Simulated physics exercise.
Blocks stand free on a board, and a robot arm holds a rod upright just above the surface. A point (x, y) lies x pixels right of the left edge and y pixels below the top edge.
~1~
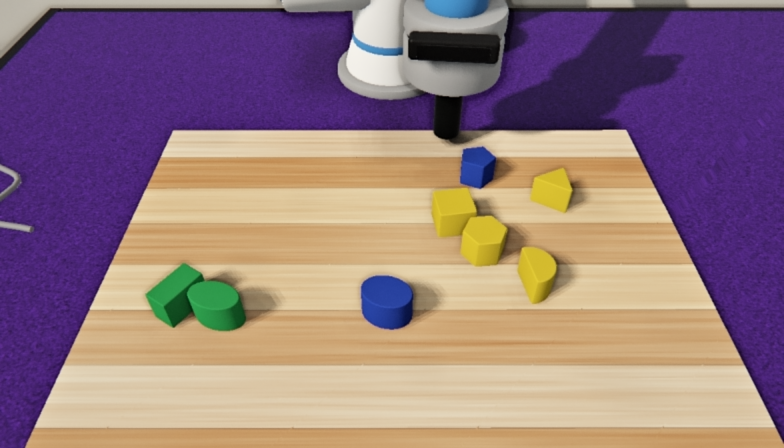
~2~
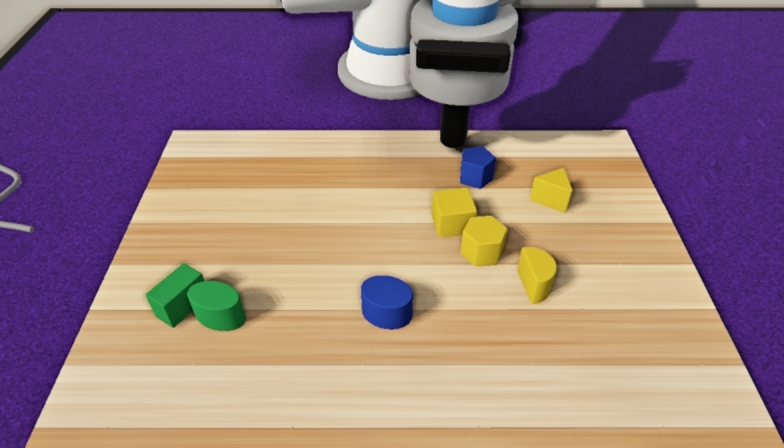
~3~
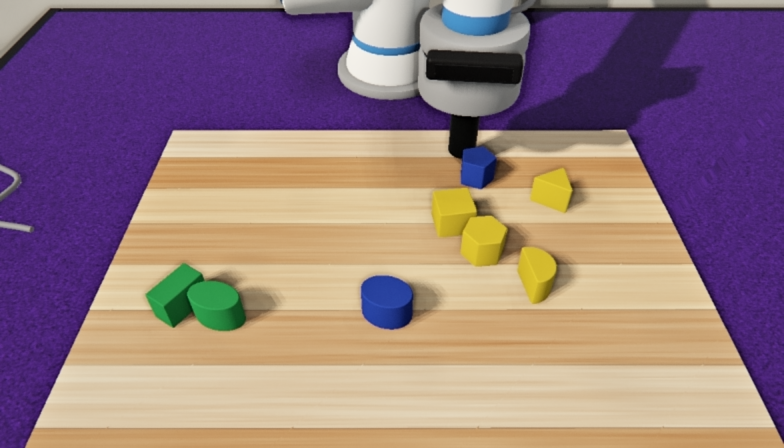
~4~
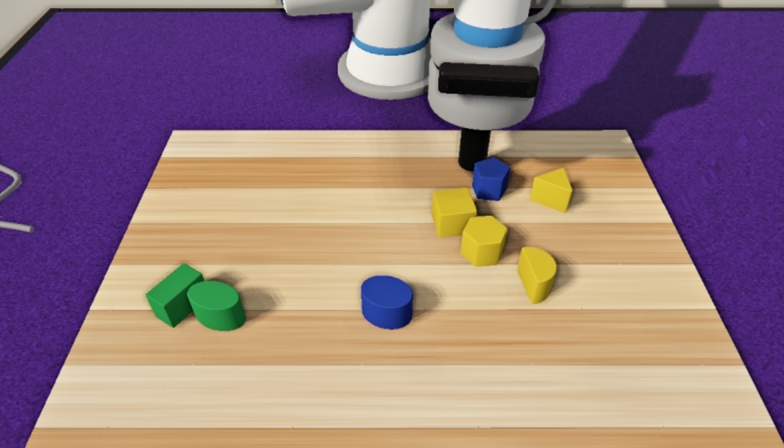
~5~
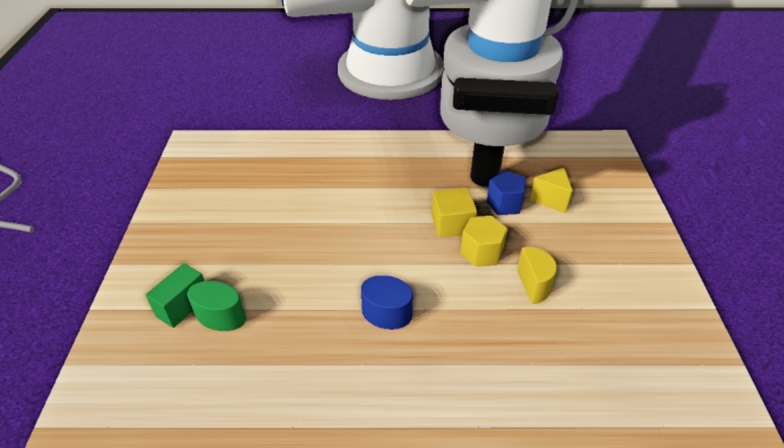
On a striped wooden board over a purple surface, a robot arm holds a black rod near the far edge, behind a small blue block and several yellow ones. The rod moves forward and right to the blue block, then pushes it a short way toward the yellow triangular block while the others stay still.
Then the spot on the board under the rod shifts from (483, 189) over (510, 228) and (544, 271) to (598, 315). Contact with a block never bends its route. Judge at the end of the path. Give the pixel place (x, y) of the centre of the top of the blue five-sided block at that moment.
The centre of its top will be at (559, 217).
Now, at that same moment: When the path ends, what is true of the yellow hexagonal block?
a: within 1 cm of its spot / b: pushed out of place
The correct letter is a.
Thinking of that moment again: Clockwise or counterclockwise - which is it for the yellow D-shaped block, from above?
From the top, the block rotates clockwise.
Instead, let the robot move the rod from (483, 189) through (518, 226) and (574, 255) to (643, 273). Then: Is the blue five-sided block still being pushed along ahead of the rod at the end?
Yes, it checks out.
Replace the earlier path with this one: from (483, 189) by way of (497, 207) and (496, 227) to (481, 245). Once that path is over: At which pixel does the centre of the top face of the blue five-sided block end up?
It will end up at (536, 205).
The first path, step by step. One third of the way, rod at (512, 218); blue five-sided block at (548, 212), turned 40° anticlockwise.
Two thirds of the way, rod at (547, 262); blue five-sided block at (559, 217), turned 70° anticlockwise; yellow D-shaped block at (545, 275).
At the end, rod at (602, 305); yellow hexagonal block unmoved; blue five-sided block at (559, 217), turned 70° anticlockwise; yellow D-shaped block at (548, 286), turned 20° clockwise.
